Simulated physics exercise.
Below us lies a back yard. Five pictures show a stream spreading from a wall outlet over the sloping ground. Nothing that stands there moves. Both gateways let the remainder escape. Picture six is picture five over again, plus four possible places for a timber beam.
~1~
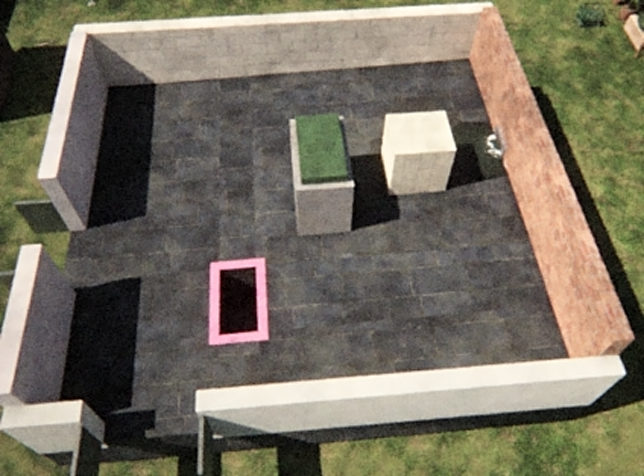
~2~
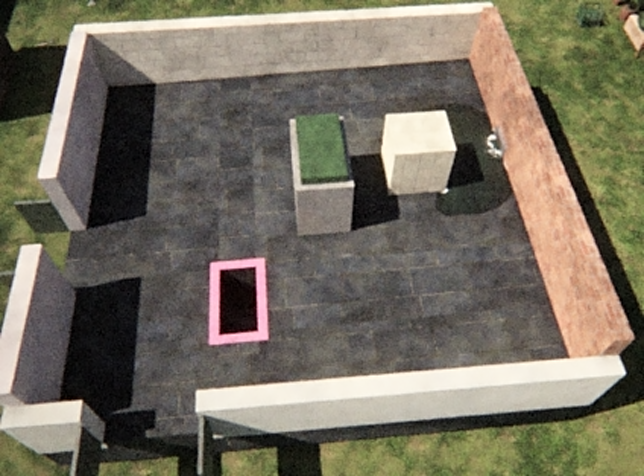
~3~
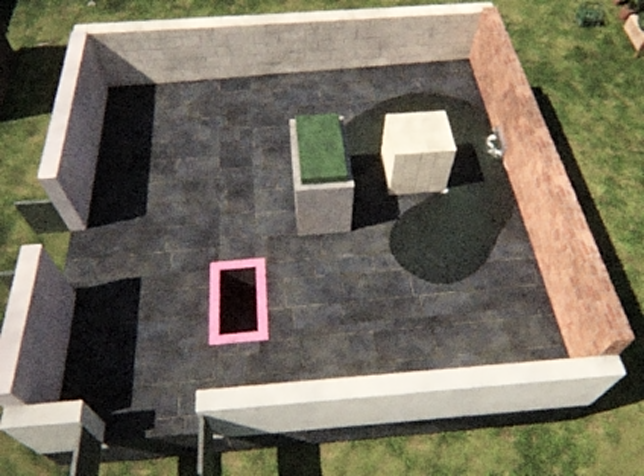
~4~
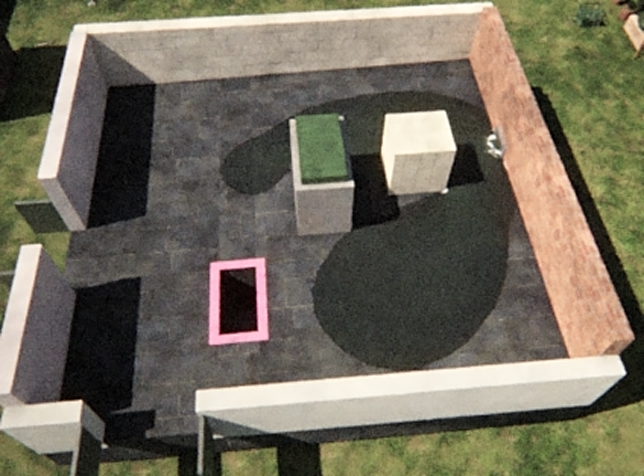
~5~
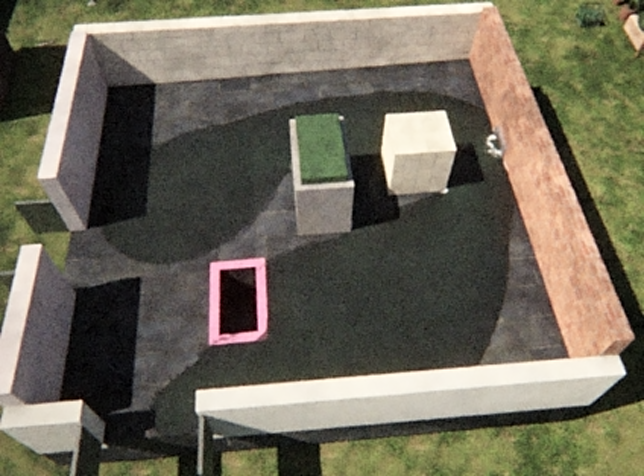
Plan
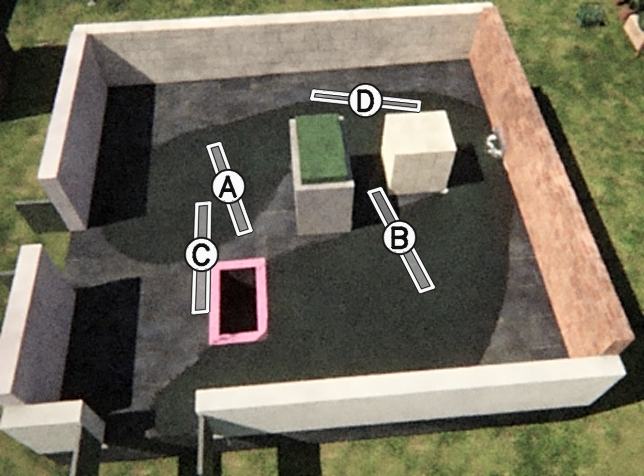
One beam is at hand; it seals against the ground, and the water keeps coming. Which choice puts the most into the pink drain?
Spot A.
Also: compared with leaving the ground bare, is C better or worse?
Better.
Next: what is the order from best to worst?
A, C, D, B.
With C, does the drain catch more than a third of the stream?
No.
In white, A from (213, 145) to (244, 232); B from (374, 190) to (426, 289); C from (200, 312) to (203, 203); D from (312, 94) to (418, 106).
If A is chosen, about 37 % of the stream goes into the pink drain, about 63 % out by the gates.
If B is chosen, about 7 % of the stream goes into the pink drain, about 92 % out by the gates.
If C is chosen, about 23 % of the stream goes into the pink drain, about 77 % out by the gates.
If D is chosen, about 15 % of the stream goes into the pink drain, about 85 % out by the gates.
